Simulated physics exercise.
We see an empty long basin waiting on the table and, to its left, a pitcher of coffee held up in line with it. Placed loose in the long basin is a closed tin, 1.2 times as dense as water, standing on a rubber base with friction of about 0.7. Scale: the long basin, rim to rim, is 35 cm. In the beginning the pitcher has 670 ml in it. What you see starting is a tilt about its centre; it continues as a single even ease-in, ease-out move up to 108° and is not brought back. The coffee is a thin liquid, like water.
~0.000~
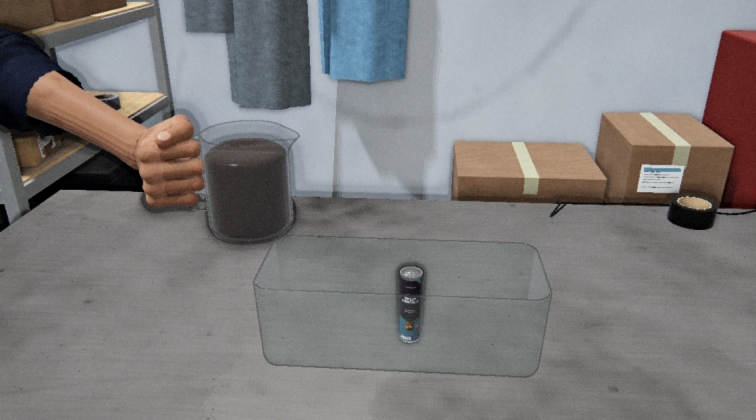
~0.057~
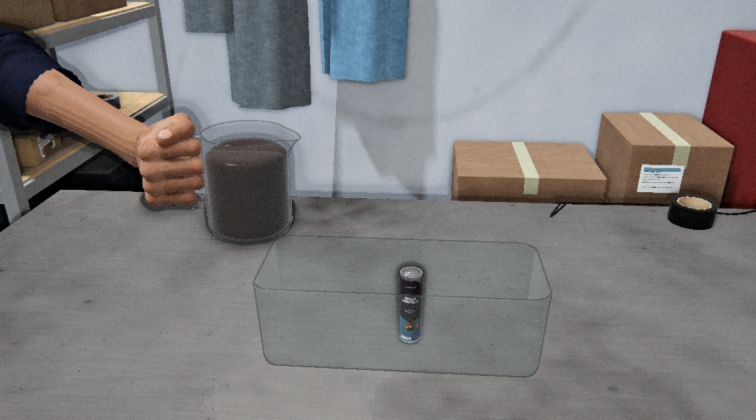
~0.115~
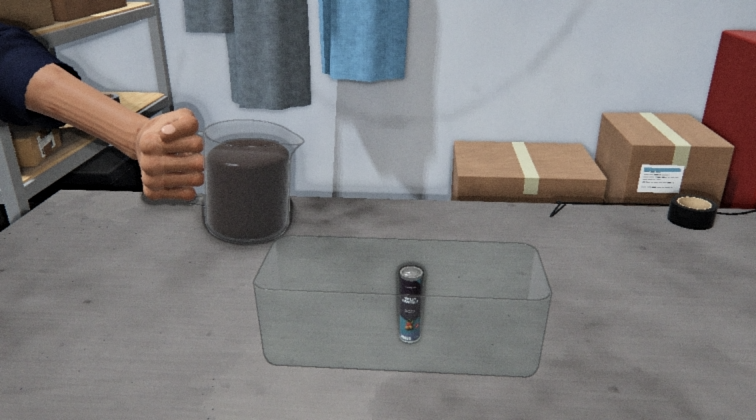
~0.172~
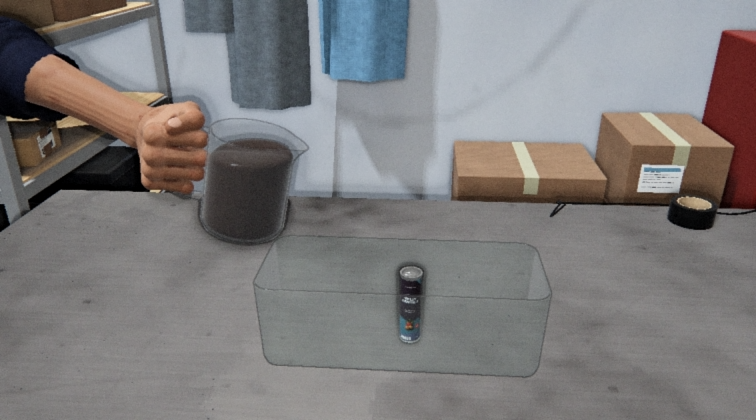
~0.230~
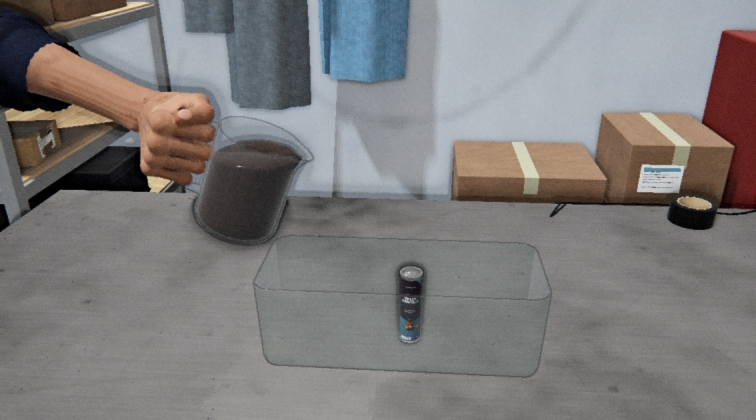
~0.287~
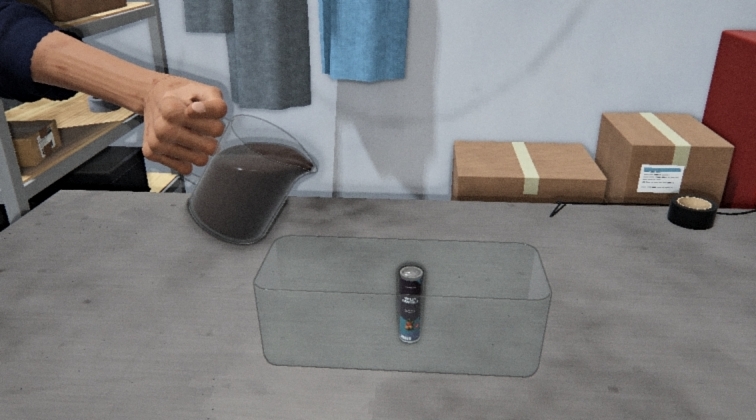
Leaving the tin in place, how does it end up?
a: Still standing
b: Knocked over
a.
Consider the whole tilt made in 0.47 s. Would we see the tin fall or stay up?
The tin stays on its base.
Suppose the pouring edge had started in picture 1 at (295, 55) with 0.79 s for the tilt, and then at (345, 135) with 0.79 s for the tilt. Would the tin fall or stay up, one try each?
Try 1: Still standing; try 2: Tipped over.
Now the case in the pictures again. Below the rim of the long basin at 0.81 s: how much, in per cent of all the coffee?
74 per cent, give or take a little.
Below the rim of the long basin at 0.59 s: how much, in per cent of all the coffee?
I'd put it near 16 percent.
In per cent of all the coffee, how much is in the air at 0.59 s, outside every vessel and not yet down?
Near 20 per cent of it all.
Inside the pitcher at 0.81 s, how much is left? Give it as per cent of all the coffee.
Around 16 percent of it.
Then, 0.59 s in, the tilt is 91° and 64 per cent is still to pour; the tin stands where it began.
Then, 0.81 s in, the tilt is 108° and 16 per cent is still to pour; the tin stands where it began.
Then, 1.04 s in, the tilt is 108° and 2 per cent is still to pour; the tin stands where it began.
Then, 1.29 s in, the tilt is 108° and 0 per cent is still to pour; the tin stands where it began.
Finally, the tin stands where it began.
